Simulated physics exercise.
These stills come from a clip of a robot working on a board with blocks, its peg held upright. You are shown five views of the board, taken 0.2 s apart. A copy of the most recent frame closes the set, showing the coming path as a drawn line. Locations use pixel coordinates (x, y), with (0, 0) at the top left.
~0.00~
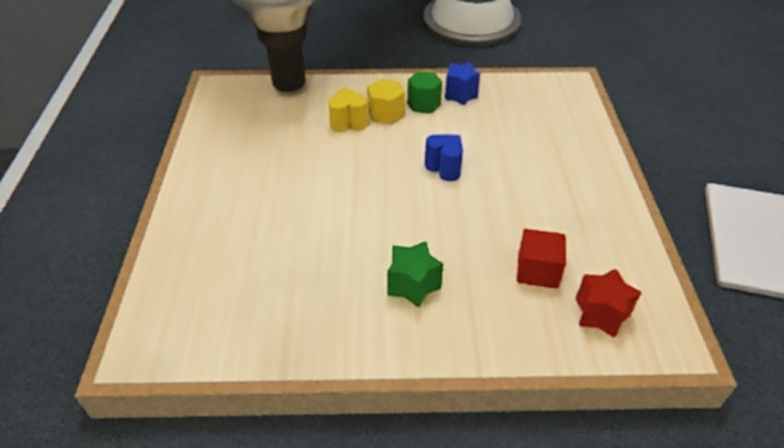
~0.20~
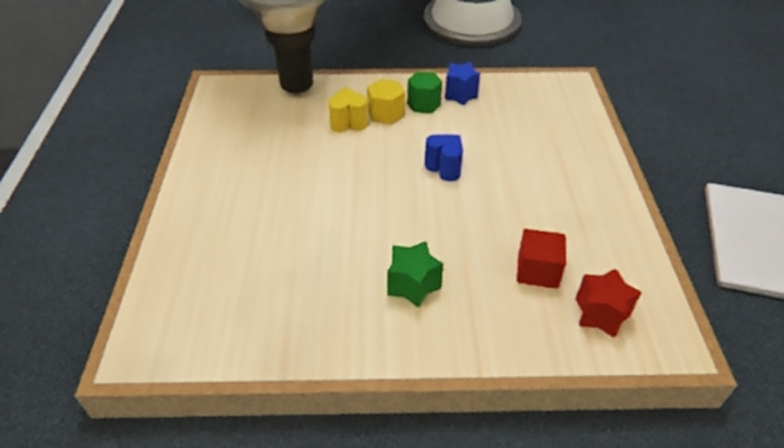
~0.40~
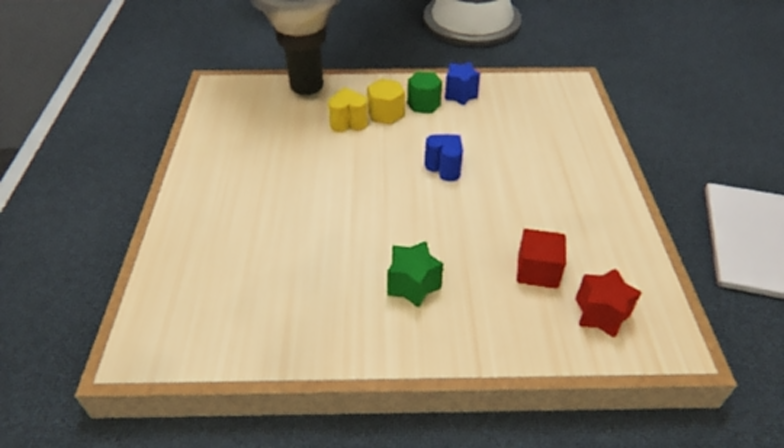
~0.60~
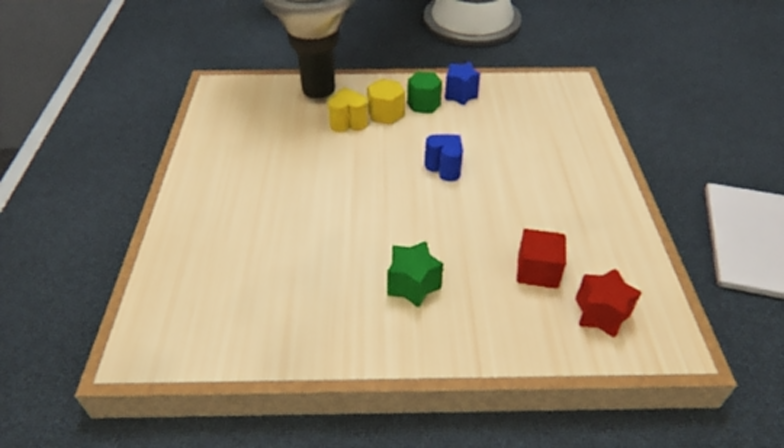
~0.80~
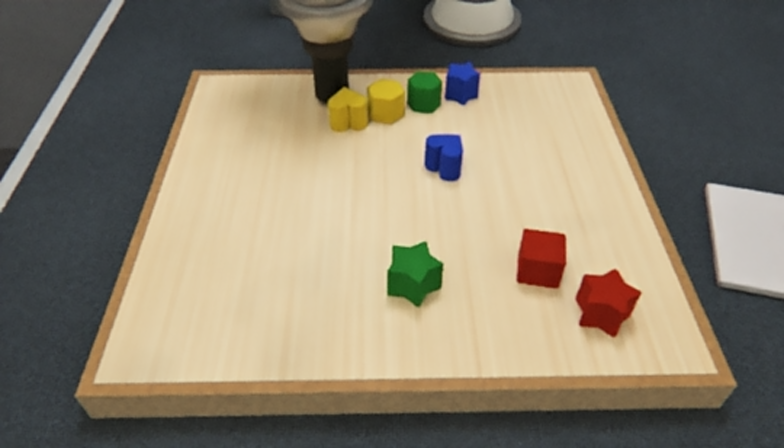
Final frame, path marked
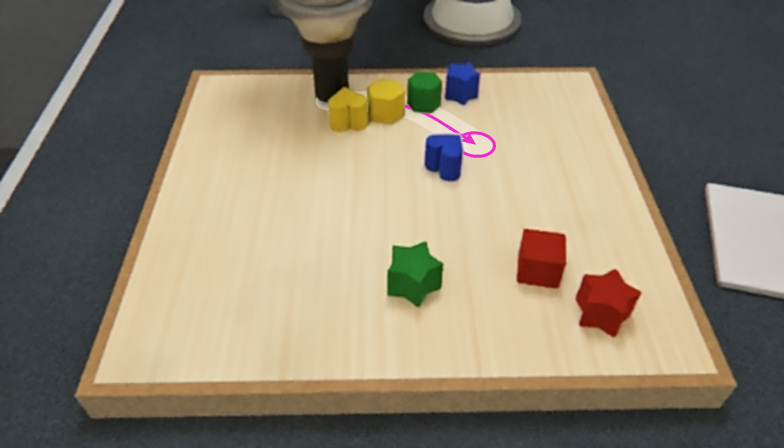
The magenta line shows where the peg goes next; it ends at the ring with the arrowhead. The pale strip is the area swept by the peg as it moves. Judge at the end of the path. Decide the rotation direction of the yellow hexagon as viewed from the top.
Viewed from above: Clockwise.
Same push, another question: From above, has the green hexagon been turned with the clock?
My answer is no.
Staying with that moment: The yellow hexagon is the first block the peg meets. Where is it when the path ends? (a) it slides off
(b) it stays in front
That would be a.
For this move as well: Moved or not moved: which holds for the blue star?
Shifted out of place.
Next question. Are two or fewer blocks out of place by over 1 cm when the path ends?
No - that is not the case.
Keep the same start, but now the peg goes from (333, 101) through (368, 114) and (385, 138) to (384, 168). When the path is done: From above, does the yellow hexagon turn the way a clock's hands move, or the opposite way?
Verdict: Counterclockwise.
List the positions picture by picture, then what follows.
In the first frame, lower end of the peg (289, 83), tops of blocks, yellow hexagon (386, 89), green hexagon (425, 79), blue heart block (447, 143), blue star (463, 71).
In the second frame, peg (297, 84), blocks as before.
In the third frame, peg (307, 86), blocks as before.
In the fourth frame, peg (319, 89), blocks as before.
In the fifth frame, peg (332, 93), yellow hexagon (386, 89), green hexagon (425, 79), blue heart block (447, 143), blue star (463, 71).
The drawn path runs from (333, 101) by way of (386, 103) and (434, 118) to (476, 144).
What follows on the original path. One third of the way, peg (387, 96); yellow hexagon (407, 95), turned 20° clockwise; green hexagon (429, 80), turned 15° anticlockwise.
Two thirds of the way, peg (435, 111); yellow hexagon (434, 116), turned 65° clockwise; green hexagon (462, 82), turned 80° anticlockwise; blue star (473, 67).
At the end, peg (477, 137); yellow hexagon (436, 124), turned 90° clockwise; green hexagon (462, 82), turned 80° anticlockwise; blue heart block (446, 145), turned 15° anticlockwise; blue star (473, 67).
